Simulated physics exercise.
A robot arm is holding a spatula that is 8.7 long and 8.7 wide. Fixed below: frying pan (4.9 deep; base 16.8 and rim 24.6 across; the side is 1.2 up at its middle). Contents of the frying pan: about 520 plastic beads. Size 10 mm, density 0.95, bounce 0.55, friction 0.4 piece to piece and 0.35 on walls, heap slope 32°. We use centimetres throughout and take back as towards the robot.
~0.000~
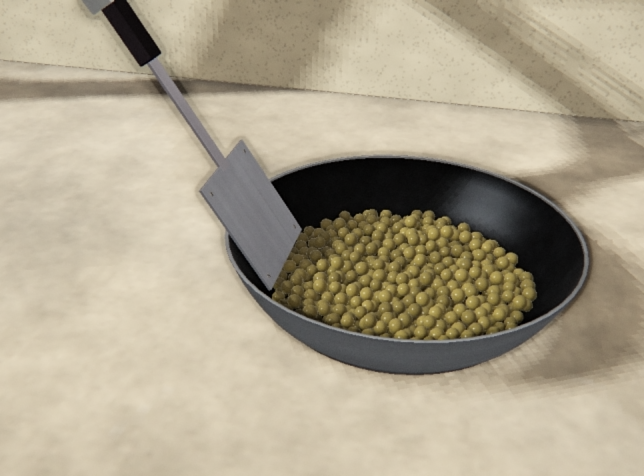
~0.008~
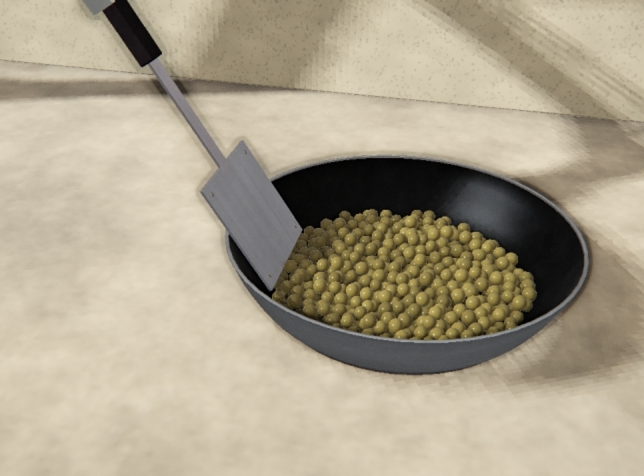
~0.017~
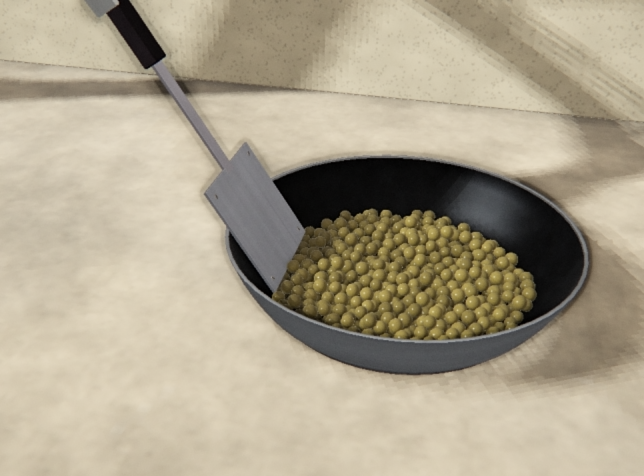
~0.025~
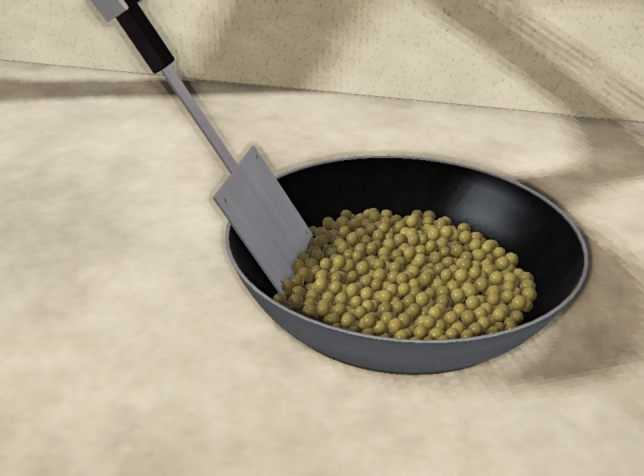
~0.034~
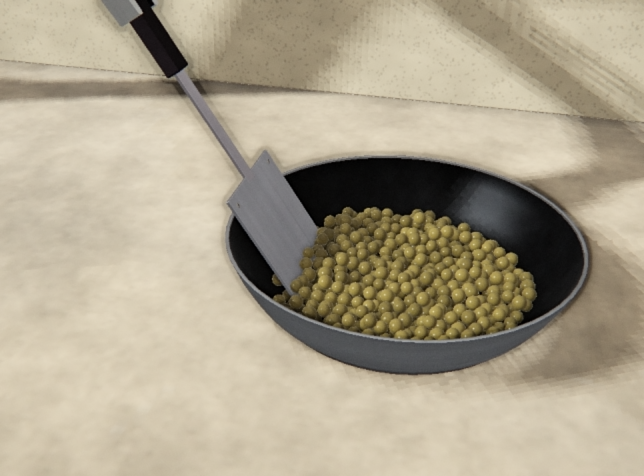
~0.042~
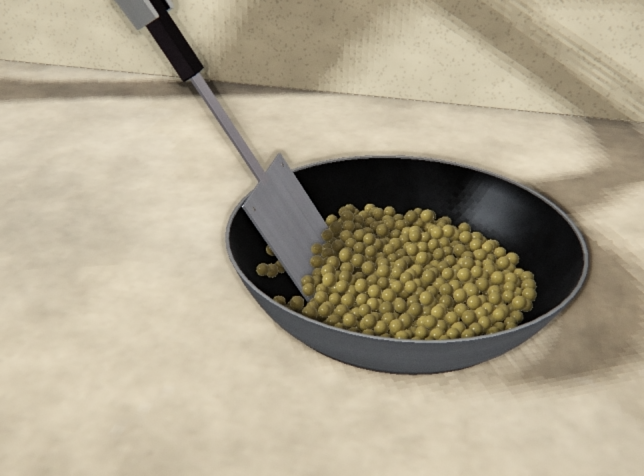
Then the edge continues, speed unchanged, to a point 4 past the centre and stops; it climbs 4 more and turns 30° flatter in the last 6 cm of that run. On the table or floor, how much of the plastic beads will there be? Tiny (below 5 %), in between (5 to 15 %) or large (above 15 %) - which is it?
In between, so 5 to 15 %.
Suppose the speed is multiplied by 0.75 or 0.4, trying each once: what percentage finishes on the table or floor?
Estimates, in order: 5 % and 0 %.
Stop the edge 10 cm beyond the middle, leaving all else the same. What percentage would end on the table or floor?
It would be near 30 per cent.
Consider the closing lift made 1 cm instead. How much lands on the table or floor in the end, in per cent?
You'd expect near 0 percent of it there.
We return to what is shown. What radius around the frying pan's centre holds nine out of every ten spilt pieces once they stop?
95 cm.
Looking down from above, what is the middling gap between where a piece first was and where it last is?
I'd guess close to 3 centimetres.
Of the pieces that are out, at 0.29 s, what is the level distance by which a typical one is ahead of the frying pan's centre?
It comes to near 24 cm ahead of the middle.
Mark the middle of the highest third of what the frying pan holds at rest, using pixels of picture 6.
The centre sits close to (503, 275).
After 0.06 s, sloping 56°, highest piece 8 above the table; 521 in the frying pan.
After 0.08 s, sloping 47°, highest piece 12 above the table; 518 in the frying pan, 3 on the blade or in flight.
After 0.29 s, sloping 27°, highest piece 31 above the table; 469 in the frying pan, 47 on the table or floor, 5 on the blade or in flight.
After 1.34 s, sloping 27°, highest piece 4 above the table; 469 in the frying pan, 52 on the table or floor.
In the end, 469 in the frying pan, 52 on the table or floor. That is 10 % on the table or floor.
